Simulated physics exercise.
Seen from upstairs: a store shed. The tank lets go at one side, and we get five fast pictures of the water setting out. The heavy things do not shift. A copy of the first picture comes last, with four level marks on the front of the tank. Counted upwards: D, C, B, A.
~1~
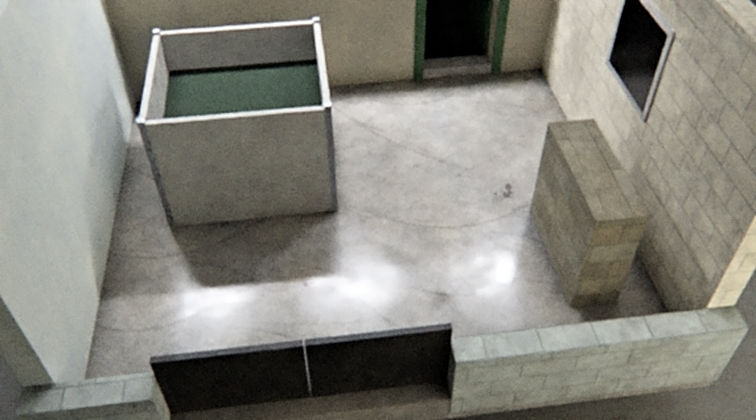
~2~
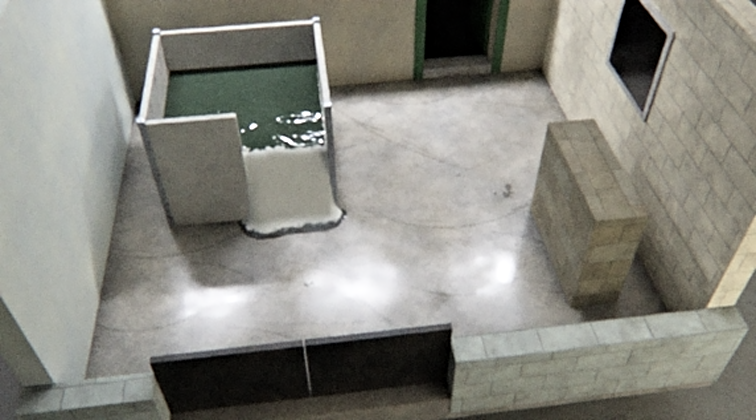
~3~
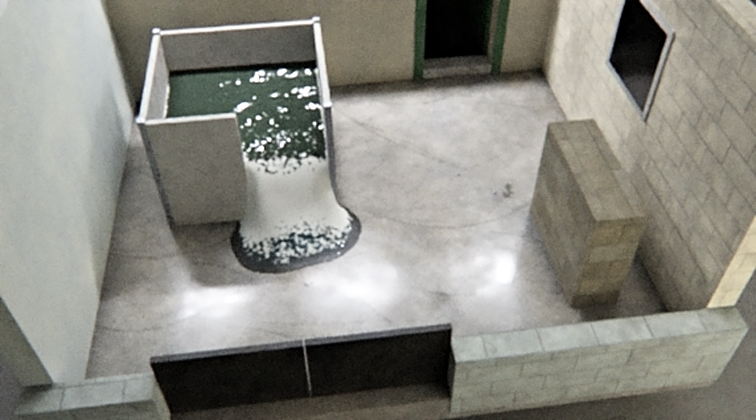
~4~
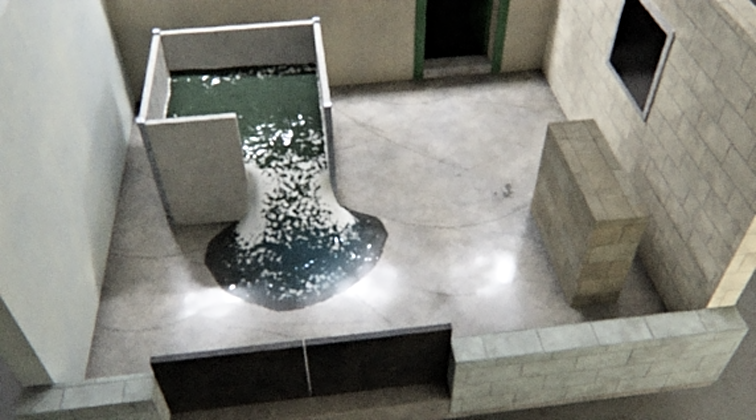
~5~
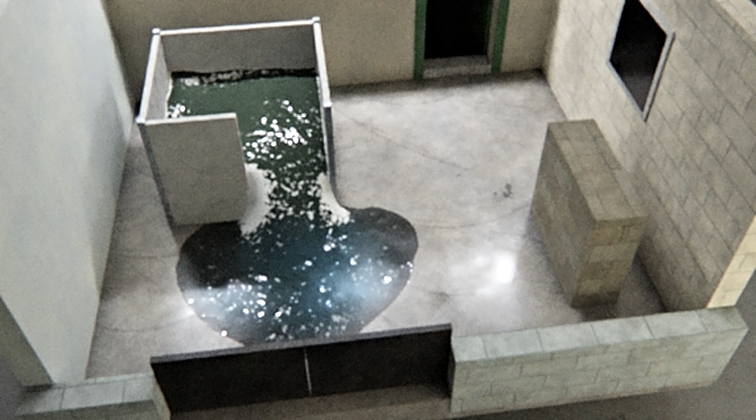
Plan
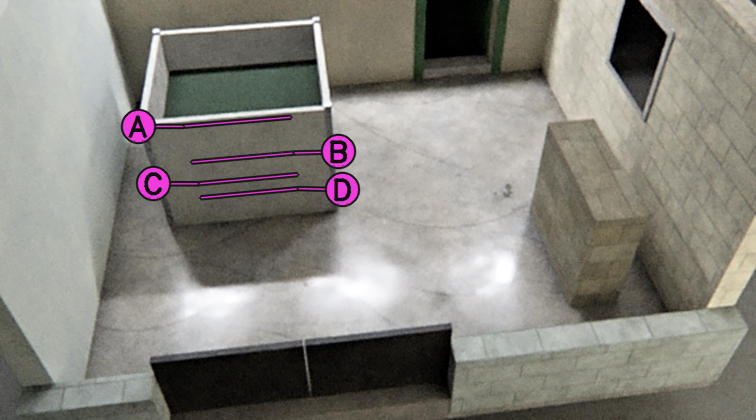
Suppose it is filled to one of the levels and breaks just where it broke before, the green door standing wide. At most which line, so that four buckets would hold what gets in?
Line B.
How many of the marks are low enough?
Three of the four.
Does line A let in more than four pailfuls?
Yes.
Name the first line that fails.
That would be A.
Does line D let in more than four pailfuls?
No, not at all.
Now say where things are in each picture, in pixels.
Water in the tank at rest, its middle at (243, 105); foot of the green doorway at (457, 76); shut gate at (305, 351).
Water covers 1 % of the ground and shows as far out as (249, 224).
Water covers 4 % of the ground and shows as far out as (249, 260).
Water covers 8 % of the ground and shows as far out as (276, 301).
Water covers 15 % of the ground and shows as far out as (210, 314).
On the marked copy, A at (236, 121); B at (243, 157); C at (247, 179); D at (250, 193); from the bottom up D, C, B, A.
For line A, about 12 bucketfuls get in.
For line B, a splash gets over, under a bucket.
For line C, nothing gets over.
For line D, nothing gets over.
